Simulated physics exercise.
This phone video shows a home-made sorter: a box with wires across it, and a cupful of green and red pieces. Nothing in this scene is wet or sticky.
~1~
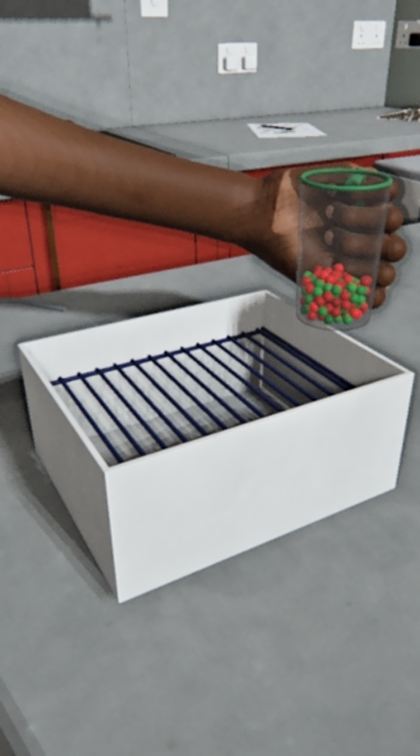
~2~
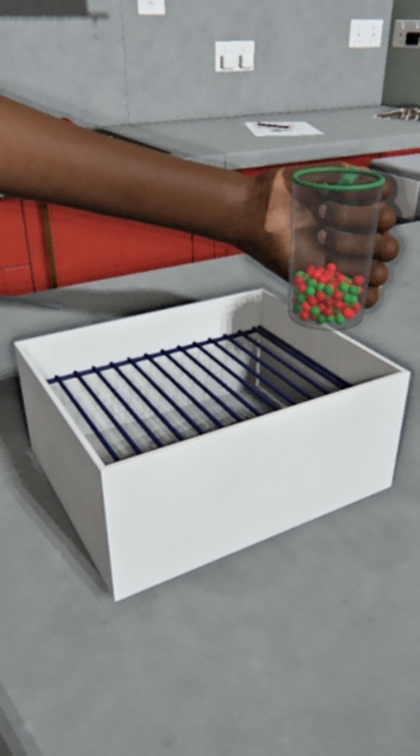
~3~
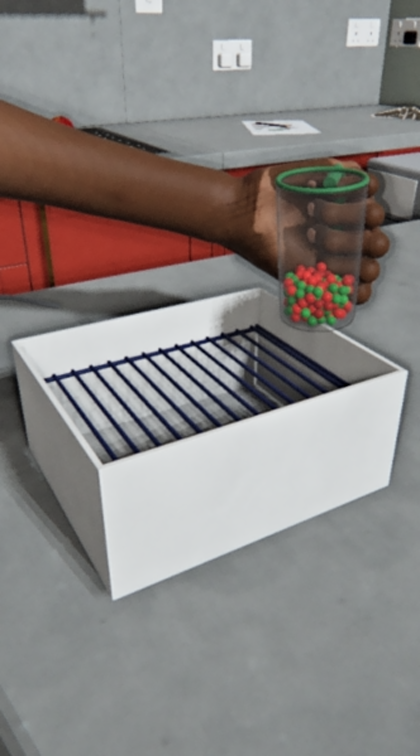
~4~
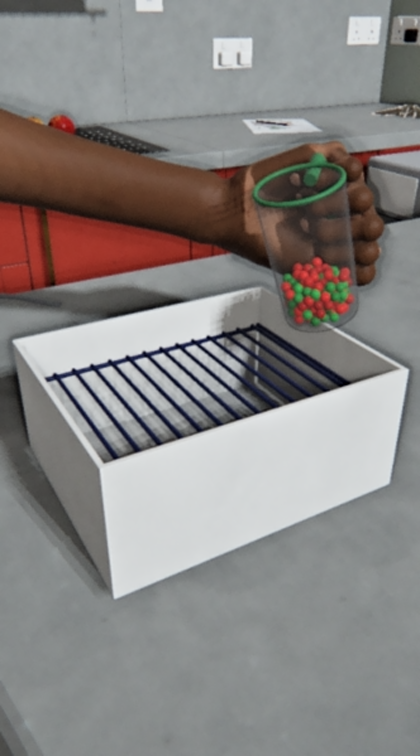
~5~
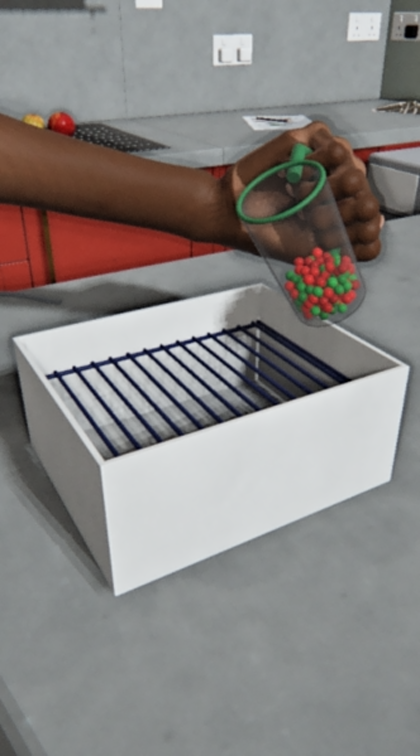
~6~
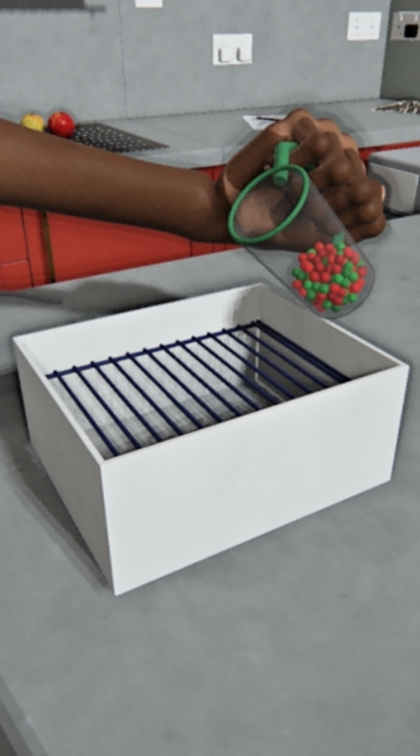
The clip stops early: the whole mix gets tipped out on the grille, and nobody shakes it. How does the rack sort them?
As for the green ones, they slip past the grid, and the red ones slip past the grid.
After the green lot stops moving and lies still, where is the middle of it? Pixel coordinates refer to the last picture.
It finishes centred roughly at (195, 444).
Then, 0.39 s later than the last frame, green ones, every one in the cup; red ones, every one in the cup.
Then, 0.80 s later than the last frame, green ones, every one in the cup; red ones, almost all in the cup, just a few on or over the wires.
Then, 1.29 s later than the last frame, green ones, roughly a quarter on or over the wires, the larger part under the rack; red ones, about a tenth on or over the wires, the larger part under the rack.
When it is over, green ones, every one under the rack; red ones, every one under the rack.
